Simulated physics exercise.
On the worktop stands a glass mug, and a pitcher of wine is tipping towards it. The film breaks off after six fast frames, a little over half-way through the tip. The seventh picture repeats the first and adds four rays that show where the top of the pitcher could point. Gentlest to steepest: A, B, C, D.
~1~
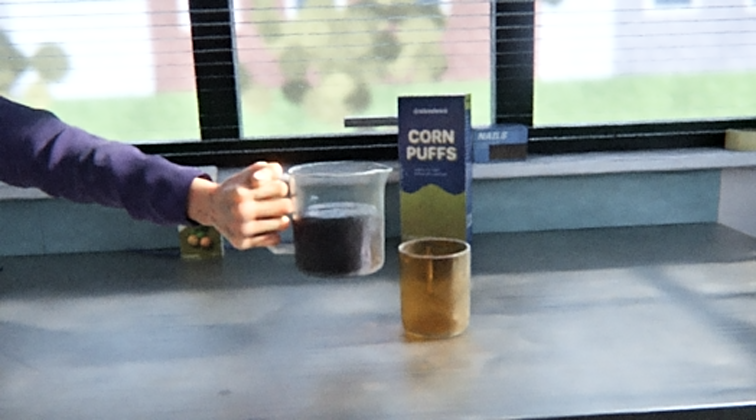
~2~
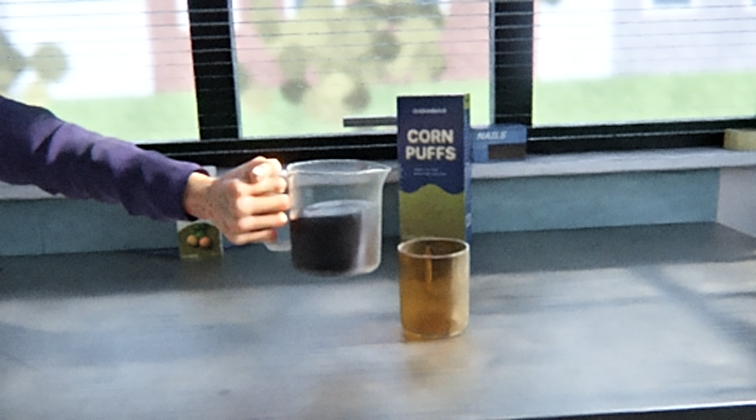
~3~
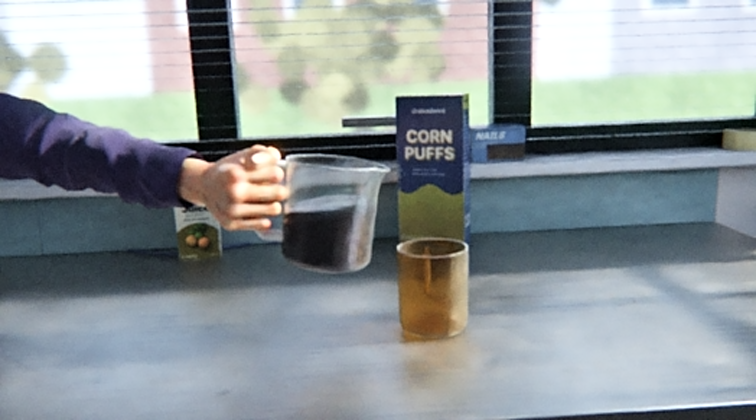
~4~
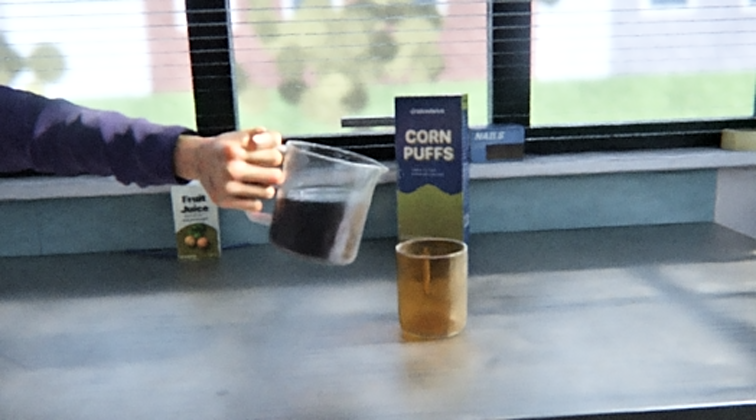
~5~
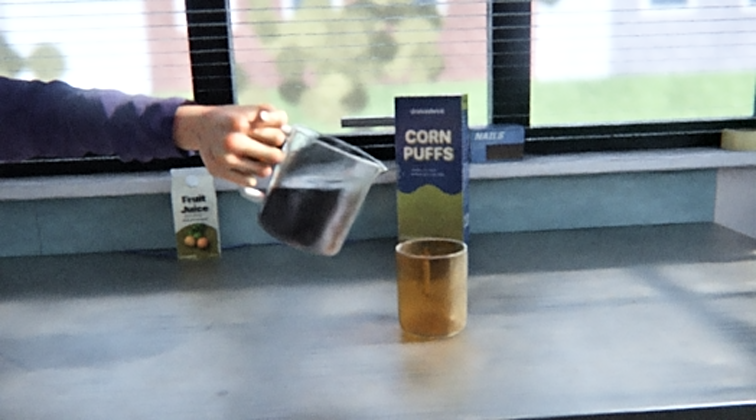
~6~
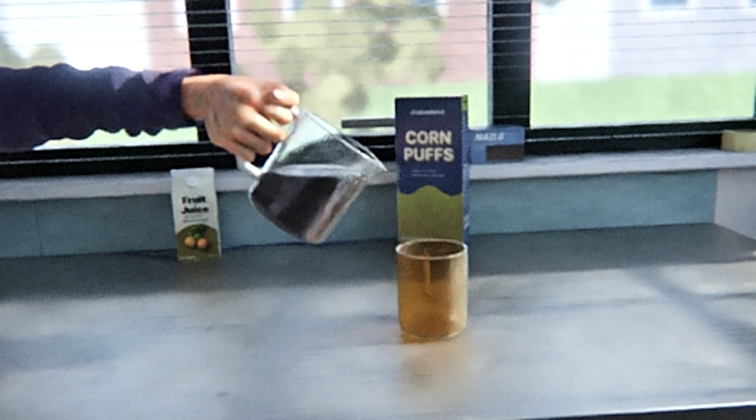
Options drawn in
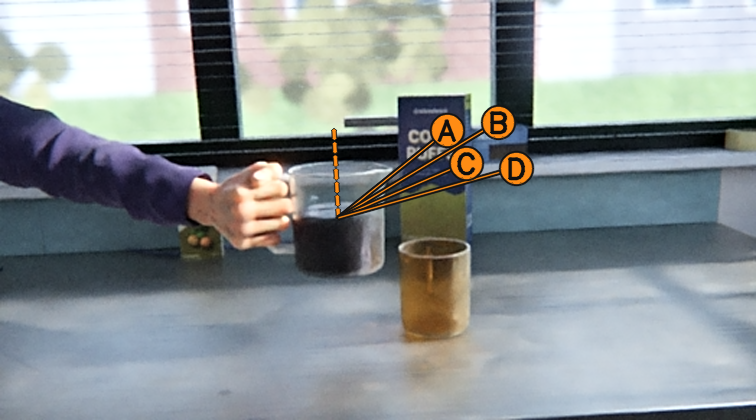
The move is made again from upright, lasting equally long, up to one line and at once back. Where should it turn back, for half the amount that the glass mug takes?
The answer is tilt C.
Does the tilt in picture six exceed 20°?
Yes.
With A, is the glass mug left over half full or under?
Under half.
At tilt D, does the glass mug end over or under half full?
Over.
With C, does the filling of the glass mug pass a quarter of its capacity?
Yes.
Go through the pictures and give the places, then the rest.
Upright, lip at (390, 169); rim of the glass mug round (434, 247); nothing has left yet, in the first frame.
Upright, lip at (389, 169); nothing has left yet, in the second frame.
Tipped about 7°, lip at (388, 169); nothing has left yet, in the third frame.
Tipped about 16°, lip at (386, 169); nothing has left yet, in the fourth frame.
Tipped about 26°, lip at (386, 169); nothing has left yet, in the fifth frame.
Tipped about 37°, lip at (385, 169); nothing has left yet, in the sixth frame.
In orange, A at (434, 141); B at (483, 130); C at (450, 169); D at (500, 172).
If A is chosen, the glass mug ends with about 14 % of what it can hold.
If B is chosen, the glass mug ends with about 32 % of what it can hold.
If C is chosen, the glass mug ends with about 52 % of what it can hold.
If D is chosen, the glass mug ends with about 64 % of what it can hold; 8 % of the wine is spilt.
